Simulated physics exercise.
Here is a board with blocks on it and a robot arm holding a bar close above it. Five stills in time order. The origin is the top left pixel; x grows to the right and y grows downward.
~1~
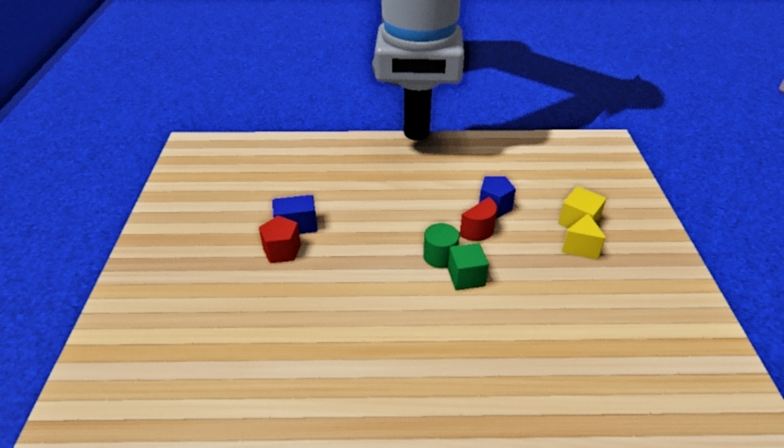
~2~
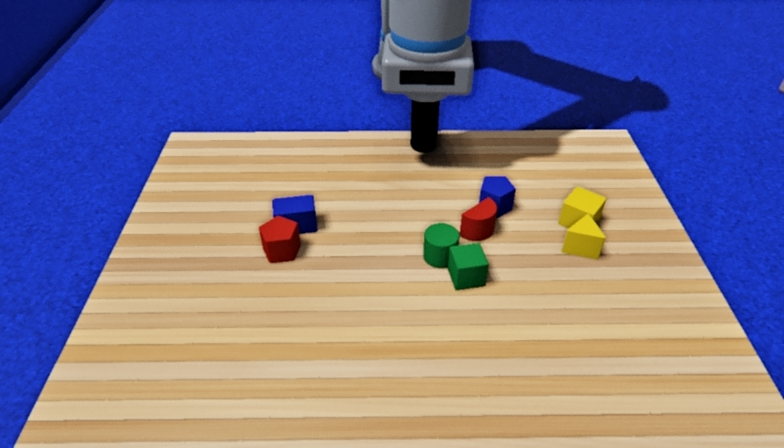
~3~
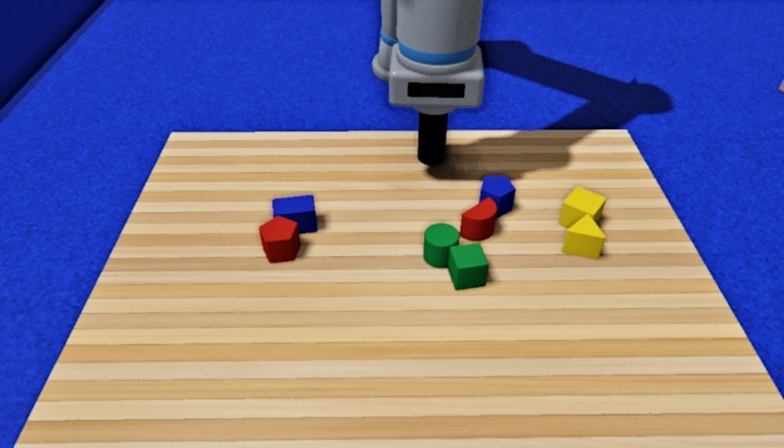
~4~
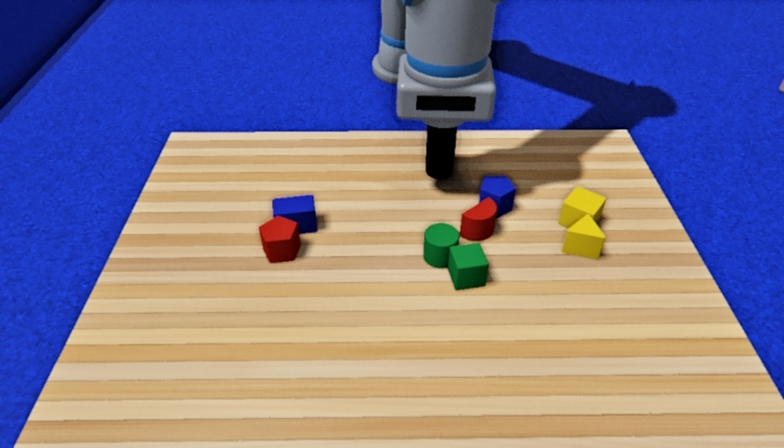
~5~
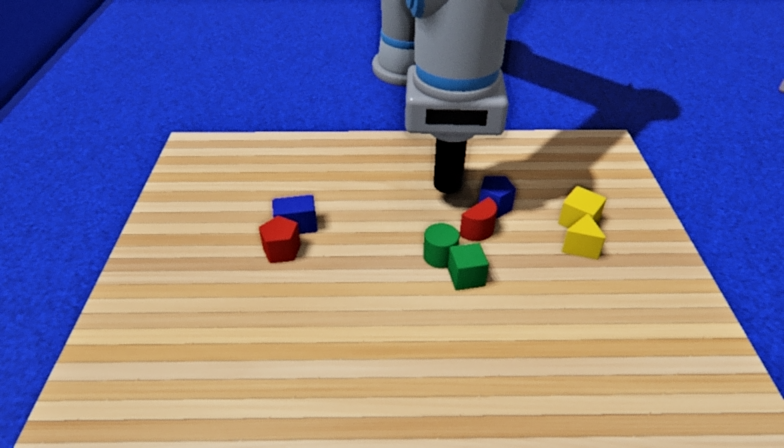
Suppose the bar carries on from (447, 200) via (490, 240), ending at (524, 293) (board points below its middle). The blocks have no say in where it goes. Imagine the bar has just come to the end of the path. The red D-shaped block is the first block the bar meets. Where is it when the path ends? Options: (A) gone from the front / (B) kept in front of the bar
I'll go with B - kept in front of the bar.
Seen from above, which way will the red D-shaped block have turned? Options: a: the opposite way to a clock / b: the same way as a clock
Letter b.
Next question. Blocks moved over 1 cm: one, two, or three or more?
My count: 1.
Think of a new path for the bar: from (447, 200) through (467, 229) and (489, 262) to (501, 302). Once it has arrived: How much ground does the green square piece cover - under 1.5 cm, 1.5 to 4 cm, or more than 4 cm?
It slides somewhere between 1.5 and 4 cm.
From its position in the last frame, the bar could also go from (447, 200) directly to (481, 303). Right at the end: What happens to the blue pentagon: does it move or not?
It keeps its spot.
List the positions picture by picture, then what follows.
Bar tip at (417, 135); block tops, red D-shaped block at (482, 209); blue pentagon at (498, 185), in the first picture.
Bar at (424, 147); blocks unchanged, in the second picture.
Bar at (431, 159); blocks unchanged, in the third picture.
Bar at (439, 172); blocks unchanged, in the fourth picture.
Bar at (448, 186); red D-shaped block at (482, 209); blue pentagon at (498, 185), in the fifth picture.
The first path, step by step. One third of the way, bar at (478, 211); red D-shaped block at (490, 219), turned 25° clockwise.
Two thirds of the way, bar at (505, 242); red D-shaped block at (517, 252), turned 35° clockwise.
At the end, bar at (527, 279); red D-shaped block at (544, 291), turned 20° clockwise; blue pentagon in place.
